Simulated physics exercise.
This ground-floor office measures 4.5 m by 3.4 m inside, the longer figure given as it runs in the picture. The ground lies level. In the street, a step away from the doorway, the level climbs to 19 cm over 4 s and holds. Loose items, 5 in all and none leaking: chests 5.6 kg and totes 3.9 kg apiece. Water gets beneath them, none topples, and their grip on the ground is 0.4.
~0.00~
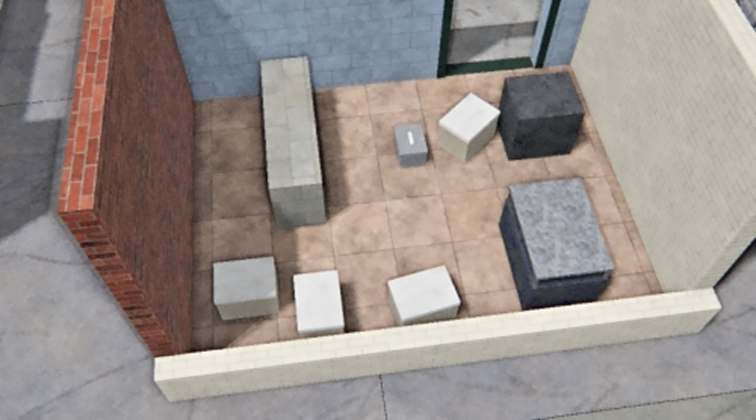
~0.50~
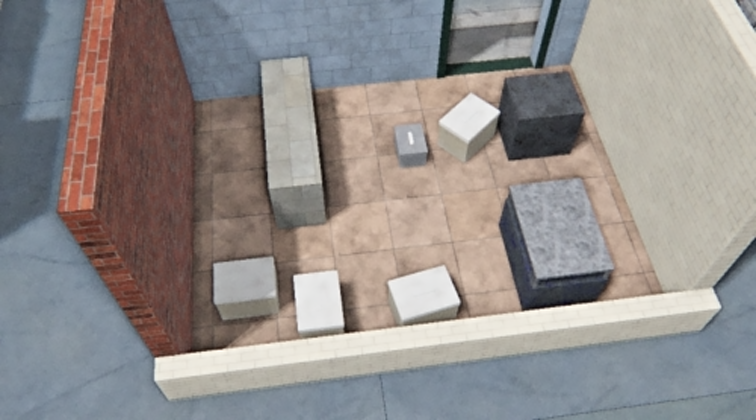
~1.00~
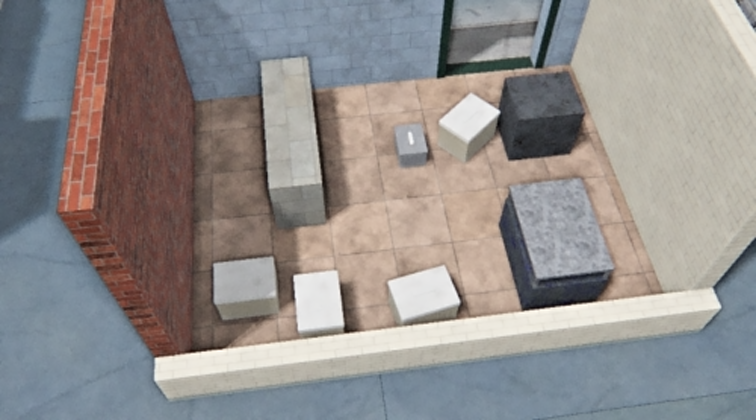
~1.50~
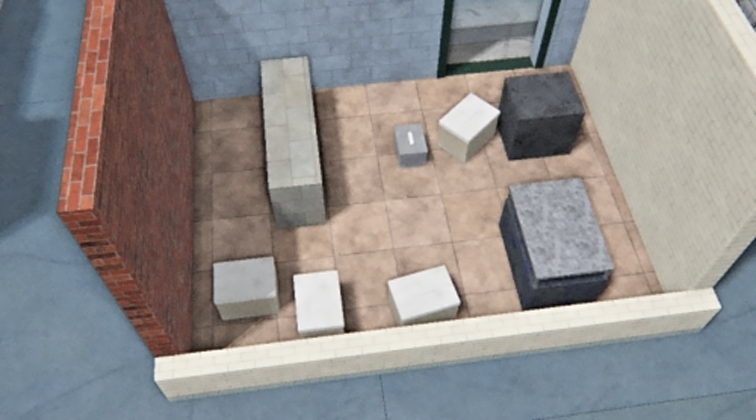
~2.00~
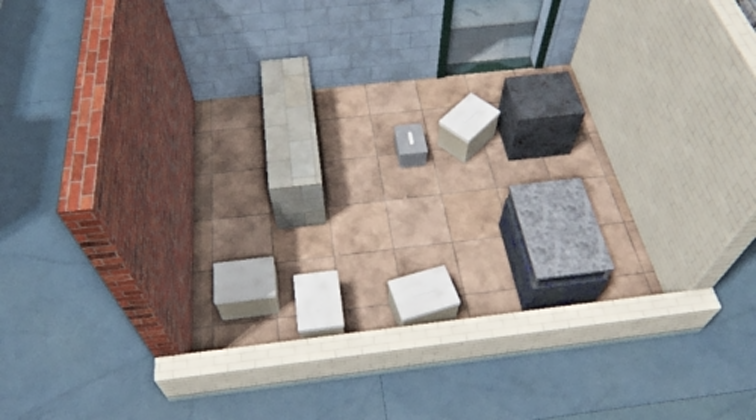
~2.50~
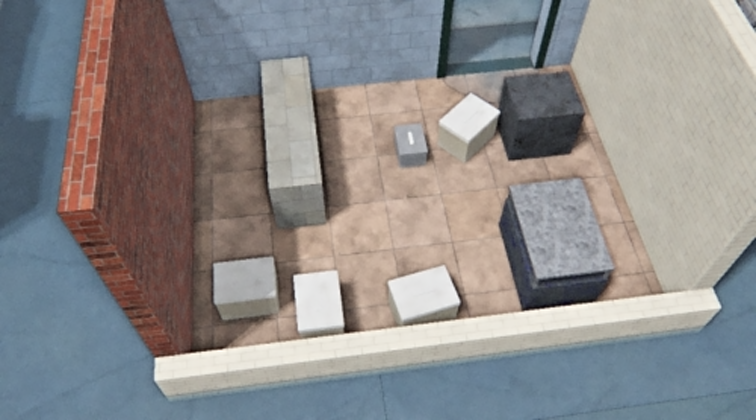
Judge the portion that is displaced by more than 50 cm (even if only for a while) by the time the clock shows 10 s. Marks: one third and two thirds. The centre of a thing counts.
Share: Two thirds or above.
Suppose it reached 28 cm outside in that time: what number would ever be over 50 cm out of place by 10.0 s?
In that case 5 of them.
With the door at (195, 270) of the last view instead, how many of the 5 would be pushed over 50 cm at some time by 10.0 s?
In that case 5 of them.
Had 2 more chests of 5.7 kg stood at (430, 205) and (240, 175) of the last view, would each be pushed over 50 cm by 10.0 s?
In that order: Past it, under.
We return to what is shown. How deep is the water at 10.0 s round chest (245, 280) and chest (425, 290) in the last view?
Roughly 4 and 9 cm.
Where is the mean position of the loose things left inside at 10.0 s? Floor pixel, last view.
Around (277, 265).
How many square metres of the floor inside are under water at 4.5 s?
Roughly 4.0 m2.
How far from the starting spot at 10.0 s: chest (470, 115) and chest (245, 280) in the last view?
In turn: 250 cm, 120 cm.
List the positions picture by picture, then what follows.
A chest at (244, 279), on the bottom; a chest at (318, 299) rests on the ground; water covers 0.0 m2; 0 of 5 have shifted, in the first picture.
A chest at (244, 279) rests on the ground; a chest at (318, 299), on the bottom; water covers 0.0 m2; 0 of 5 have shifted, in the second picture.
A chest at (244, 279), on the bottom; a chest at (318, 299) rests on the ground; water covers 0.0 m2; 0 of 5 have shifted, in the third picture.
A chest at (244, 279), on the bottom; a chest at (318, 299), on the bottom; 0.0 m2 under water; 0 of 5 have shifted, in the fourth picture.
A chest at (244, 279), on the bottom; a chest at (318, 299), on the bottom; water covers 0.0 m2; 0 of 5 have shifted, in the fifth picture.
A chest at (244, 279), on the bottom; a chest at (318, 299), on the bottom; water covers 0.4 m2; 0 of 5 have shifted, in the sixth picture.
After 3.5 s 0 of 5 are over 50 cm from their spots; 0 afloat.
After 4.5 s 1 of 5 are over 50 cm from their spots; 0 afloat.
After 7.0 s 2 of 5 are over 50 cm from their spots; 4 afloat.
After 10.0 s 5 of 5 are over 50 cm from their spots, and 5 have been at some point; 5 afloat.
